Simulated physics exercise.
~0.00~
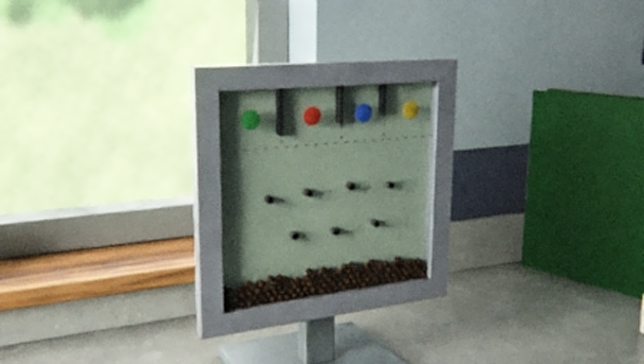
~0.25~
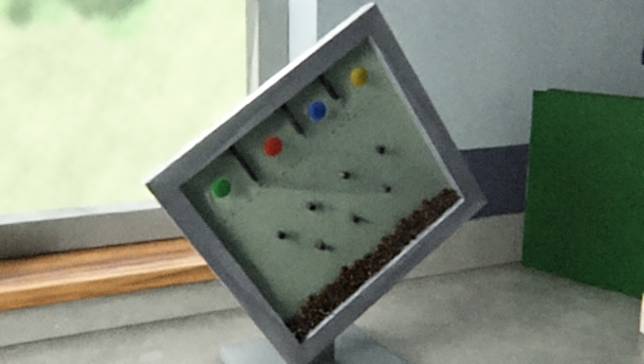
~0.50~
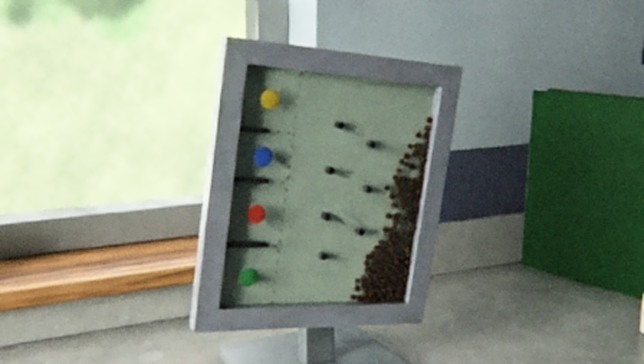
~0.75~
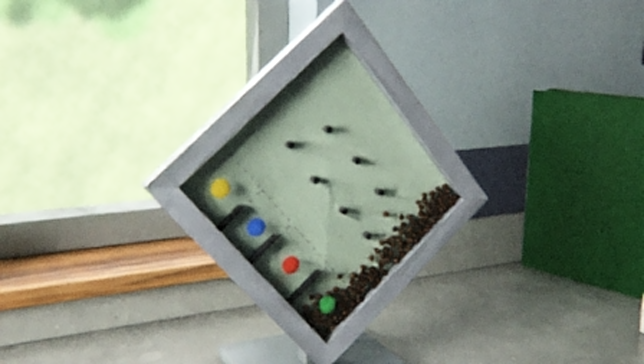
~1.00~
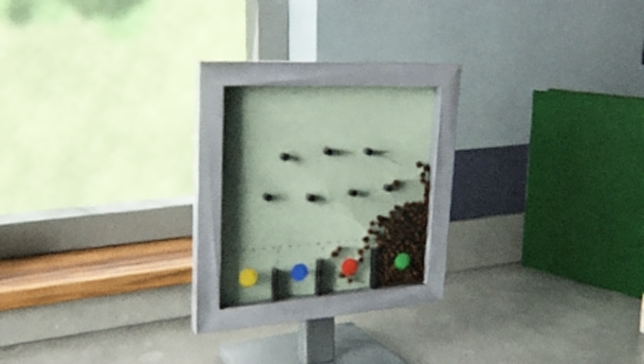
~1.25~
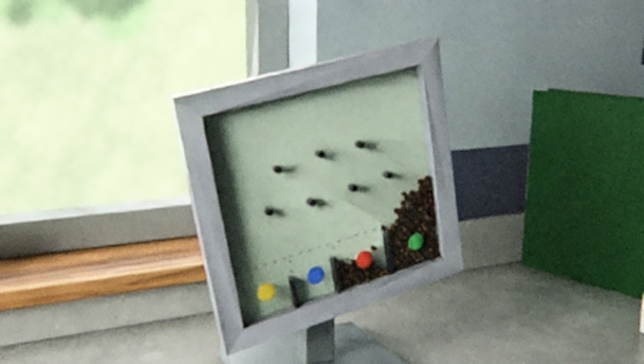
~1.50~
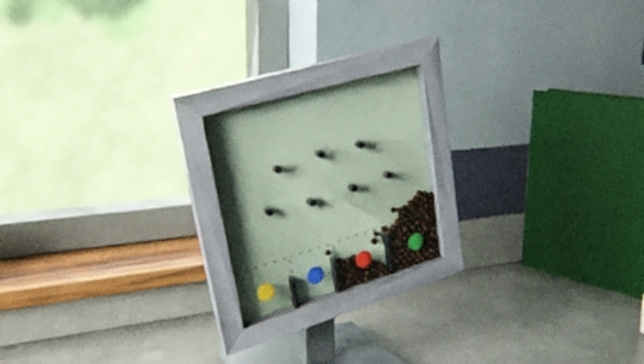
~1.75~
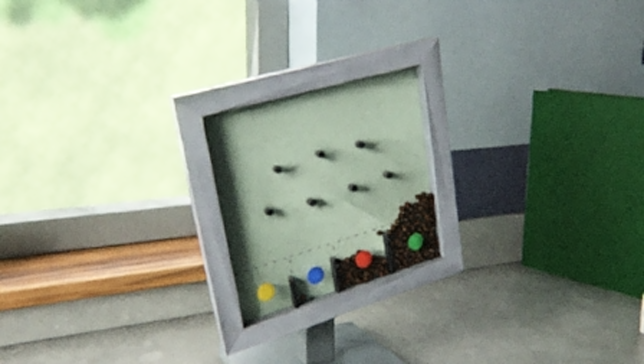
A framed box turns anticlockwise until upside down, and dark beads settle in green and red pockets.
